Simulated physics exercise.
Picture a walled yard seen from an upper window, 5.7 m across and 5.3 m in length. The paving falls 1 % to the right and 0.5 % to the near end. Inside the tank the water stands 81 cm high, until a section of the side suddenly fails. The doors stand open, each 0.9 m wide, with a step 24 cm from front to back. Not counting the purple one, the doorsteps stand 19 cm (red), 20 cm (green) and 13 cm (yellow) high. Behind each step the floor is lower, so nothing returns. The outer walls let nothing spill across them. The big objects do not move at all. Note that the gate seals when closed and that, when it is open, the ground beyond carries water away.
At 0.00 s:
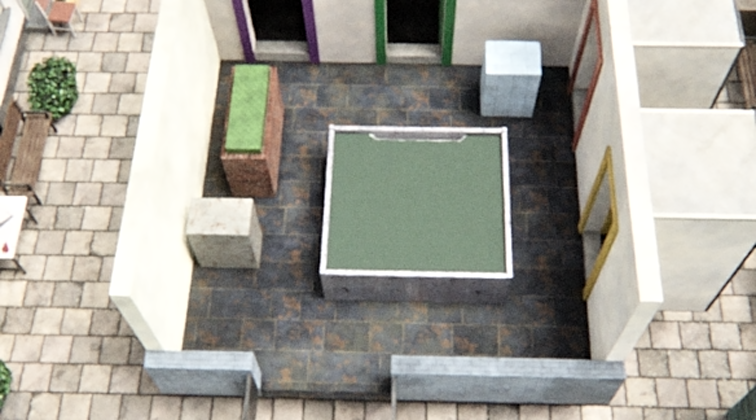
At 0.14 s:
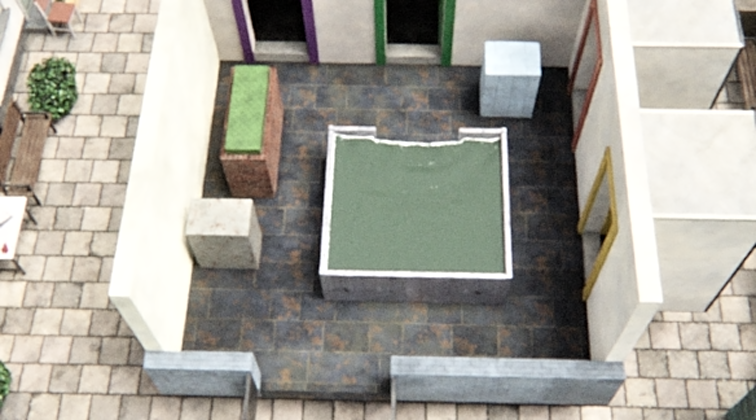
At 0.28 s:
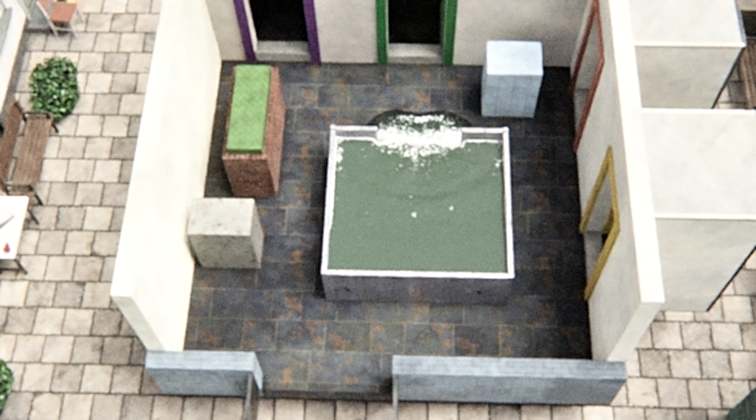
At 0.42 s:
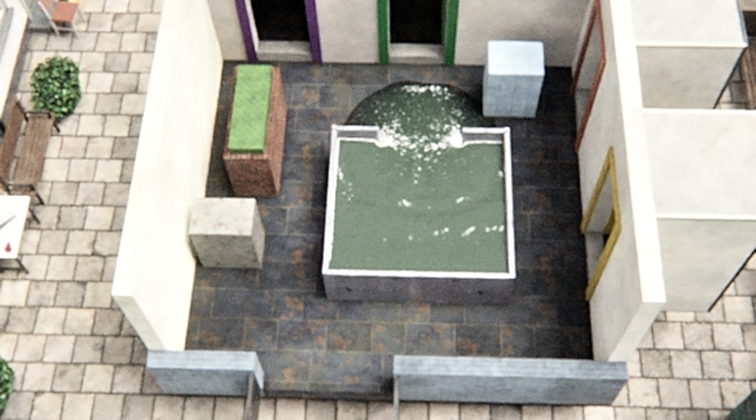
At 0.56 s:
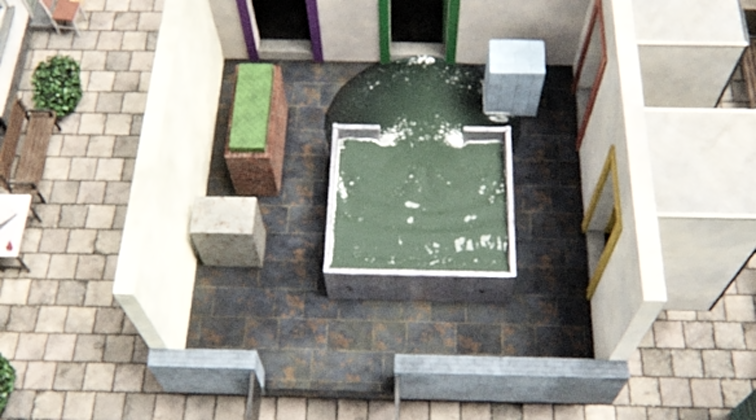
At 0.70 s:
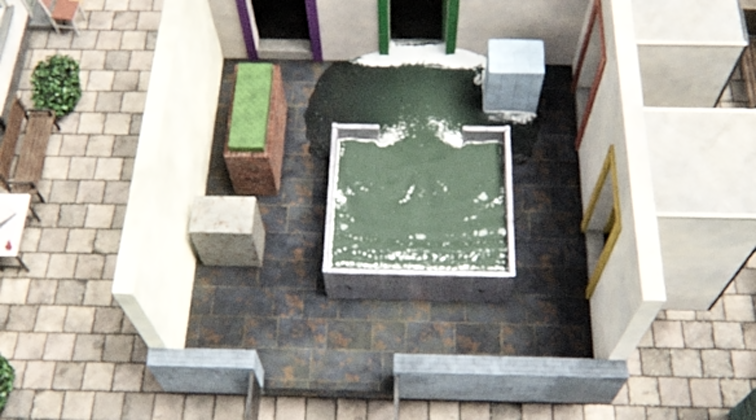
Dark green water pours through a gap in the far side of a white-rimmed tank in a walled yard, fanning across the dark paving to the back wall and around a pale block, while the surface inside turns choppy and foamy.
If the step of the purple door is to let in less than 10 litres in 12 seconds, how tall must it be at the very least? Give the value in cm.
At the very least, close to 24 cm.
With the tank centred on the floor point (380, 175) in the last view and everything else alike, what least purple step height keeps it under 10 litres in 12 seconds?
Roughly 27 cm is needed.
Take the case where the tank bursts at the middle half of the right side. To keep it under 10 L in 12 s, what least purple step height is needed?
You'd want it roughly 10.0 centimetres tall.
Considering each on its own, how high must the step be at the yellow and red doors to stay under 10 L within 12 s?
Close to 7.5 cm (yellow) and close to 18 cm (red).
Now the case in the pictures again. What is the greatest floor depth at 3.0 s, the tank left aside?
I'd put it near 39 cm.
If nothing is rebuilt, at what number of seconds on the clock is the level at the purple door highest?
The depth peaks at about 5.0 seconds.
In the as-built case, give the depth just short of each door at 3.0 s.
Depths in cm: Purple 14, red 16, green 34, yellow 5.
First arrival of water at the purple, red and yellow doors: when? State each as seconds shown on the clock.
Arrives: Purple 1.1 s / red 0.9 s / yellow 2.6 s.
After 1.4 s water covers 30 % of the floor, deepest (52 cm) near (466, 66); 13 cm at the purple door, 0 litres in over its 21 cm step.
After 3.0 s water covers 55 % of the floor, deepest (39 cm) near (235, 61); 14 cm at the purple door, 0 litres in over its 21 cm step.
After 12.0 s water covers 95 % of the floor, deepest (18 cm) near (588, 367); 10 cm at the purple door, 27 litres in over its 21 cm step.
At the purple door as built, the water arrived by 1.1 s and peaked near 27 cm at 4.8 s.
With a step of 22 cm, 21 litres would have come in within the 12 s; with 30 cm, 1 litre. So under 10 litres takes about 24 cm.
